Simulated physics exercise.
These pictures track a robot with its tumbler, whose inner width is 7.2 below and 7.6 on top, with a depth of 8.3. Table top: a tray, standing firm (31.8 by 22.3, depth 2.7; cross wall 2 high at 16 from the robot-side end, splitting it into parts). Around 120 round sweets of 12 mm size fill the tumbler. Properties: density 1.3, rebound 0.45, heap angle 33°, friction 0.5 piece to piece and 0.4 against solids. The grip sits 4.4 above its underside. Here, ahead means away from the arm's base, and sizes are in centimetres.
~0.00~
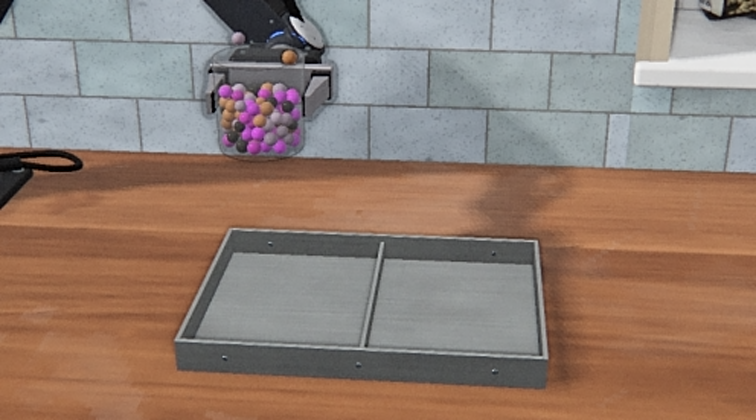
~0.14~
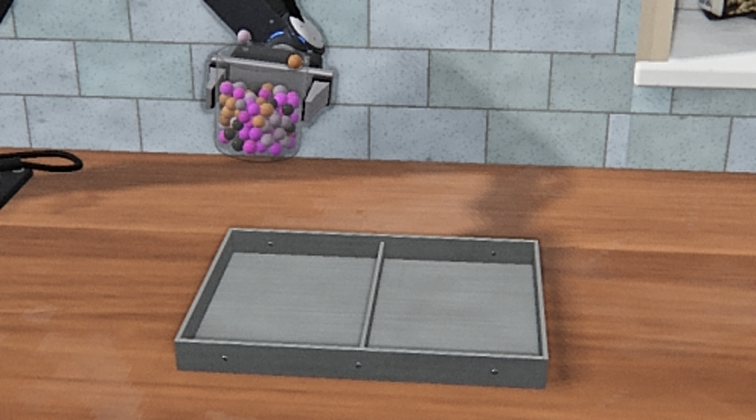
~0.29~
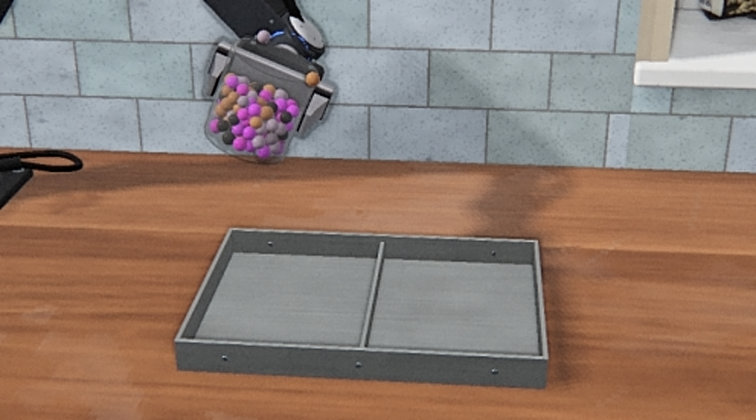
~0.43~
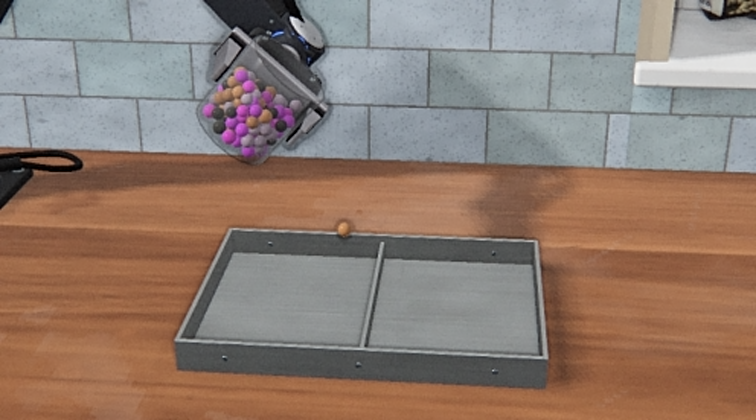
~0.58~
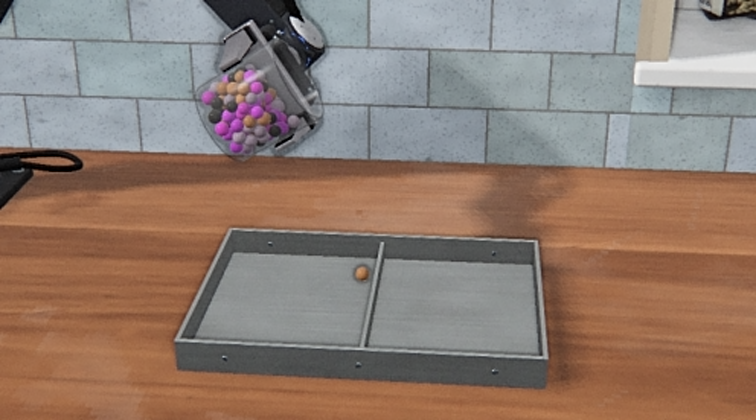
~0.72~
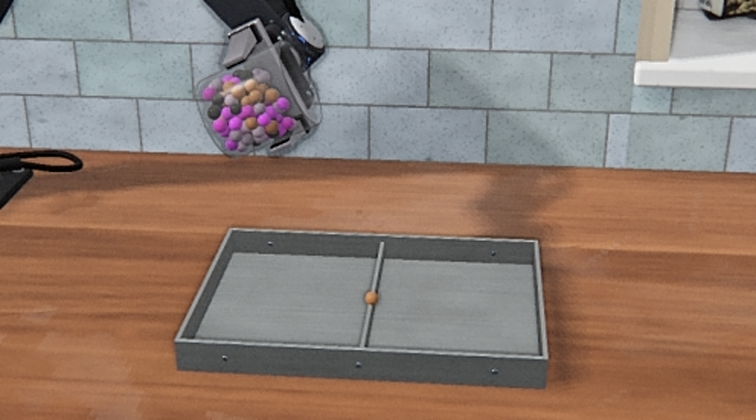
On a wooden table top, a robot arm tilts a clear tumbler of coloured balls as one orange ball drops into a divided tray.
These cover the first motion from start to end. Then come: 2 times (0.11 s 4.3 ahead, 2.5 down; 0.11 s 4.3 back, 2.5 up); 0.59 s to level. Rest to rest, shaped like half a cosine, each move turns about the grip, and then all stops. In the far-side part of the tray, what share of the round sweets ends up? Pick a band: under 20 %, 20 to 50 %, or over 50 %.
Under 20 %.
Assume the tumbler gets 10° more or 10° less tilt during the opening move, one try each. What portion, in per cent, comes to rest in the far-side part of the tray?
Roughly 25 per cent on the first try and 5 per cent on the second.
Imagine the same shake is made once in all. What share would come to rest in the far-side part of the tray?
It would come to around 5 %.
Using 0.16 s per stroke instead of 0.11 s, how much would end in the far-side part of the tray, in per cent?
It would come to around 0 %.
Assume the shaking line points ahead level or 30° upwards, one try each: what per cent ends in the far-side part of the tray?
Estimates, in order: 30 % then 50 %.
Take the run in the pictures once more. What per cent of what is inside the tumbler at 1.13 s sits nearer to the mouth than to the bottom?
Around 45 per cent of it.
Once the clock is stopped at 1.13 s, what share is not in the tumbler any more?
Share gone by then: Close to 10 %.
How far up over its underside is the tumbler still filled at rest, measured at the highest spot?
The top sits some 7.0 cm up.
After 1.13 s, tilted 64° forward, highest piece 22 above the table; 108 in the tumbler, 11 in the far-side part, 1 in the robot-side part, 1 in flight or on a rim.
After 1.54 s, tilted 17° forward, highest piece 24 above the table; 103 in the tumbler, 14 in the far-side part, 4 in the robot-side part.
After 1.95 s, level, highest piece 24 above the table; 103 in the tumbler, 14 in the far-side part, 4 in the robot-side part.
After 3.00 s, level, highest piece 24 above the table; 103 in the tumbler, 14 in the far-side part, 4 in the robot-side part.
In the end, 103 in the tumbler, 14 in the far-side part, 4 in the robot-side part. That is 12 % in the far-side part of the tray.
